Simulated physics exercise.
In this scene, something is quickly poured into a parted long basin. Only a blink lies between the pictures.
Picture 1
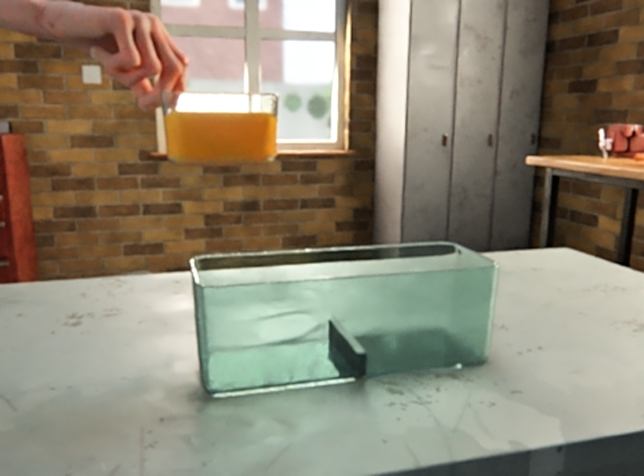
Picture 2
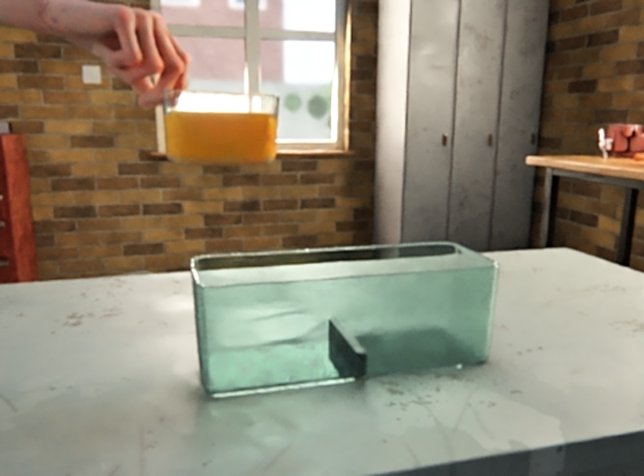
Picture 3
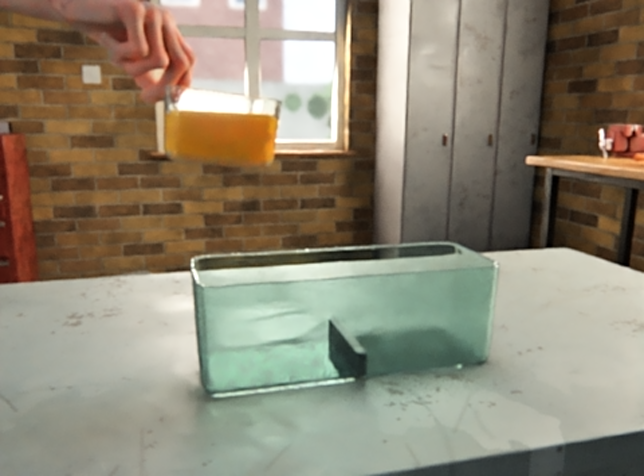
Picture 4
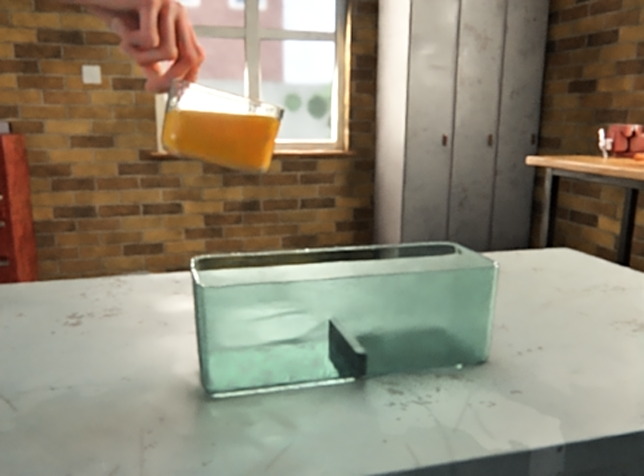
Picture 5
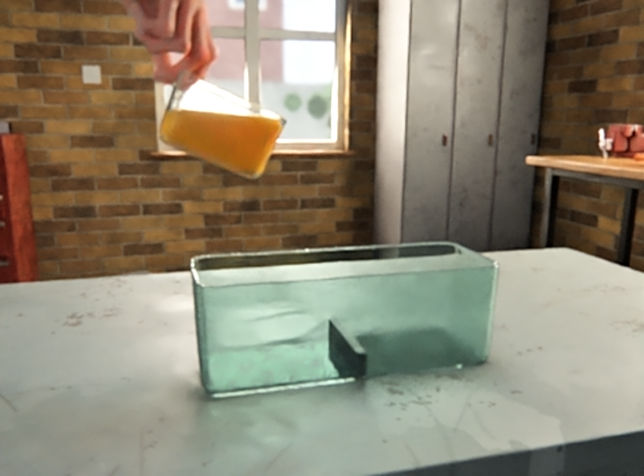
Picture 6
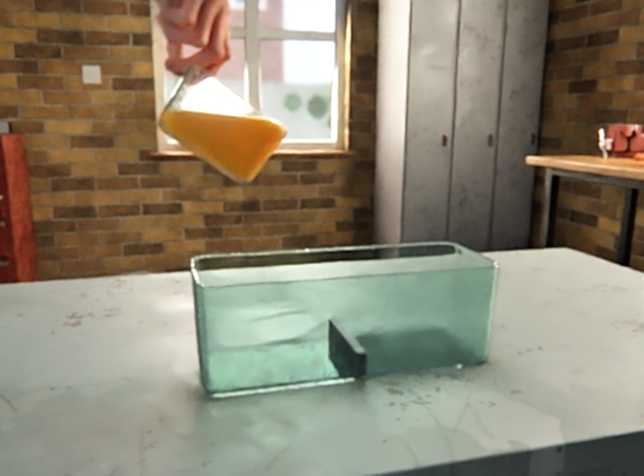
Above a divided glass basin on a table, a hand tilts an orange-filled container rightward.
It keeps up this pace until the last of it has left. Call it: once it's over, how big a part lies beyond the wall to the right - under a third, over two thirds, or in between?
Under a third.
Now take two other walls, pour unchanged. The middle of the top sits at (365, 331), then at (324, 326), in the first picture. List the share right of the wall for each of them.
Well, it's close to 20 per cent for the first one, then 45 per cent for the other.
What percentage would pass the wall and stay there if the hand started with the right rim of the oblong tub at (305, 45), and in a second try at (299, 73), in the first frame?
Roughly 65 % and 50 %.
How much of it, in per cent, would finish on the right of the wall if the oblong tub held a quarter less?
Roughly 15 in a hundred.
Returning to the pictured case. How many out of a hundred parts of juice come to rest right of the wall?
I'd put it near 20 per cent.
A moment on, the oblong tub is tipped right over and 24 per cent is still to pour, 21 is left of the wall and 0 right of it.
Next, the oblong tub is tipped right over and 5 per cent is still to pour, 78 is left of the wall and 7 right of it.
Then the oblong tub is tipped right over and 0 per cent is still to pour, 70 is left of the wall and 17 right of it.
Later the oblong tub is tipped right over and 0 per cent is still to pour, 73 is left of the wall and 20 right of it.
Finally, 72 per cent lies left of the wall, 21 right of it and 7 outside.
